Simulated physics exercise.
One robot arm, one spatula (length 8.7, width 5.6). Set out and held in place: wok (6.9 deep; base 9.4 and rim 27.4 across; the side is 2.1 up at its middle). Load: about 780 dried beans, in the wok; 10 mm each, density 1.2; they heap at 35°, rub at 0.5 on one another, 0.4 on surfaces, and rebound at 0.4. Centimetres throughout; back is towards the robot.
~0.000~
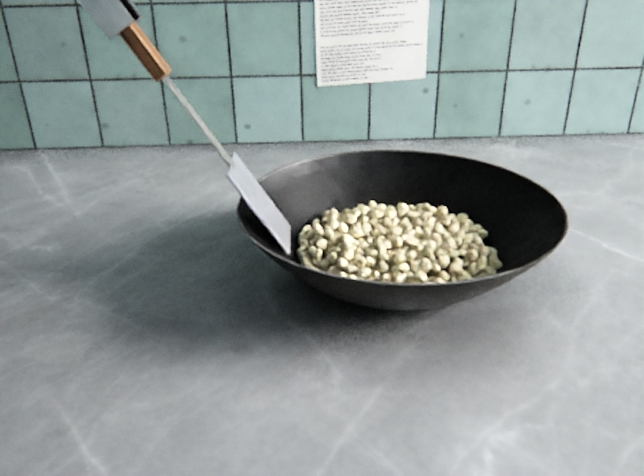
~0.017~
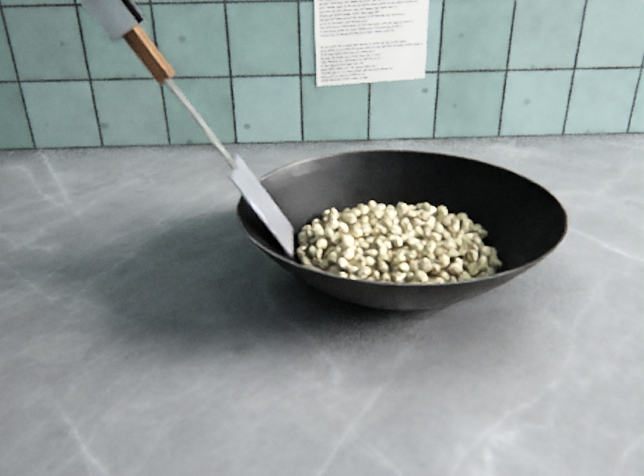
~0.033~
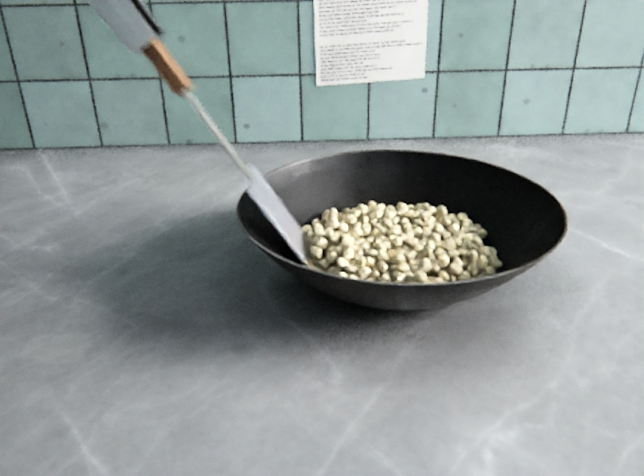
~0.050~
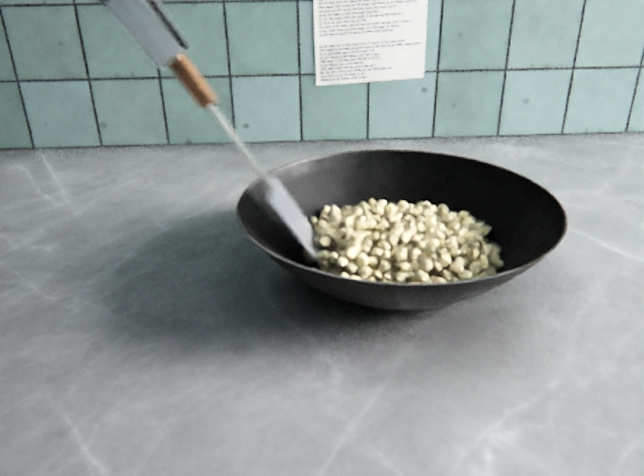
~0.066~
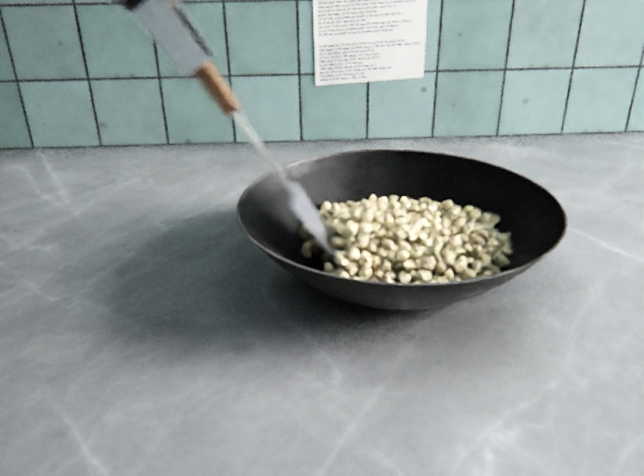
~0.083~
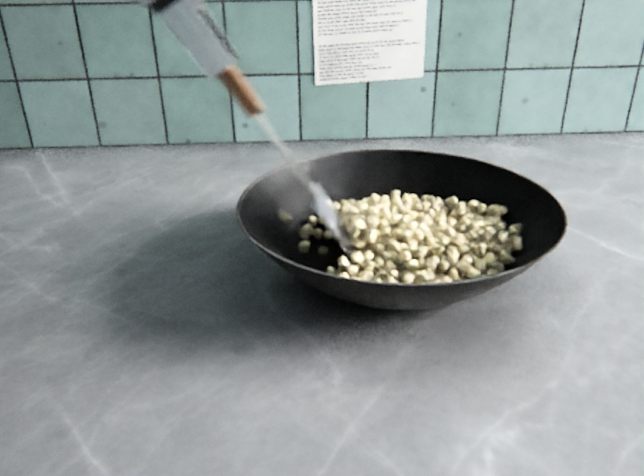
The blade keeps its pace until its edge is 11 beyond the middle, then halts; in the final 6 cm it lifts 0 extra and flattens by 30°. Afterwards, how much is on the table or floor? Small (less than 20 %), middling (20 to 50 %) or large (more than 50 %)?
A middling share, 20 to 50 %, ends on the table or floor.
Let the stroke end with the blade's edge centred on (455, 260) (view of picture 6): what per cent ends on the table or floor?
About 0 per cent.
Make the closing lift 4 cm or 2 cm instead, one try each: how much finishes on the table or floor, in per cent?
About 35 and 35 per cent.
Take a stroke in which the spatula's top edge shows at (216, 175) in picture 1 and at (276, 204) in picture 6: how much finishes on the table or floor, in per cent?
About 25 per cent.
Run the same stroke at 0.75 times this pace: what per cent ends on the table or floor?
About 25 per cent.
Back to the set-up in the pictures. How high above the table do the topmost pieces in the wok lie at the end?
Some 7.0 cm.
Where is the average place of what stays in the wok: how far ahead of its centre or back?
About 2.5 cm ahead.
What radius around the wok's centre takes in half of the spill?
Some 30 cm.
After 0.12 s, sloping 58°, highest piece 9 above the table; 784 in the wok.
After 0.16 s, sloping 50°, highest piece 11 above the table; 783 in the wok, 1 on the blade or in flight.
After 0.38 s, sloping 28°, highest piece 11 above the table; 533 in the wok, 86 on the table or floor, 165 on the blade or in flight.
After 1.43 s, sloping 28°, highest piece 8 above the table; 533 in the wok, 251 on the table or floor.
In the end, 533 in the wok, 251 on the table or floor. That is 32 % on the table or floor.
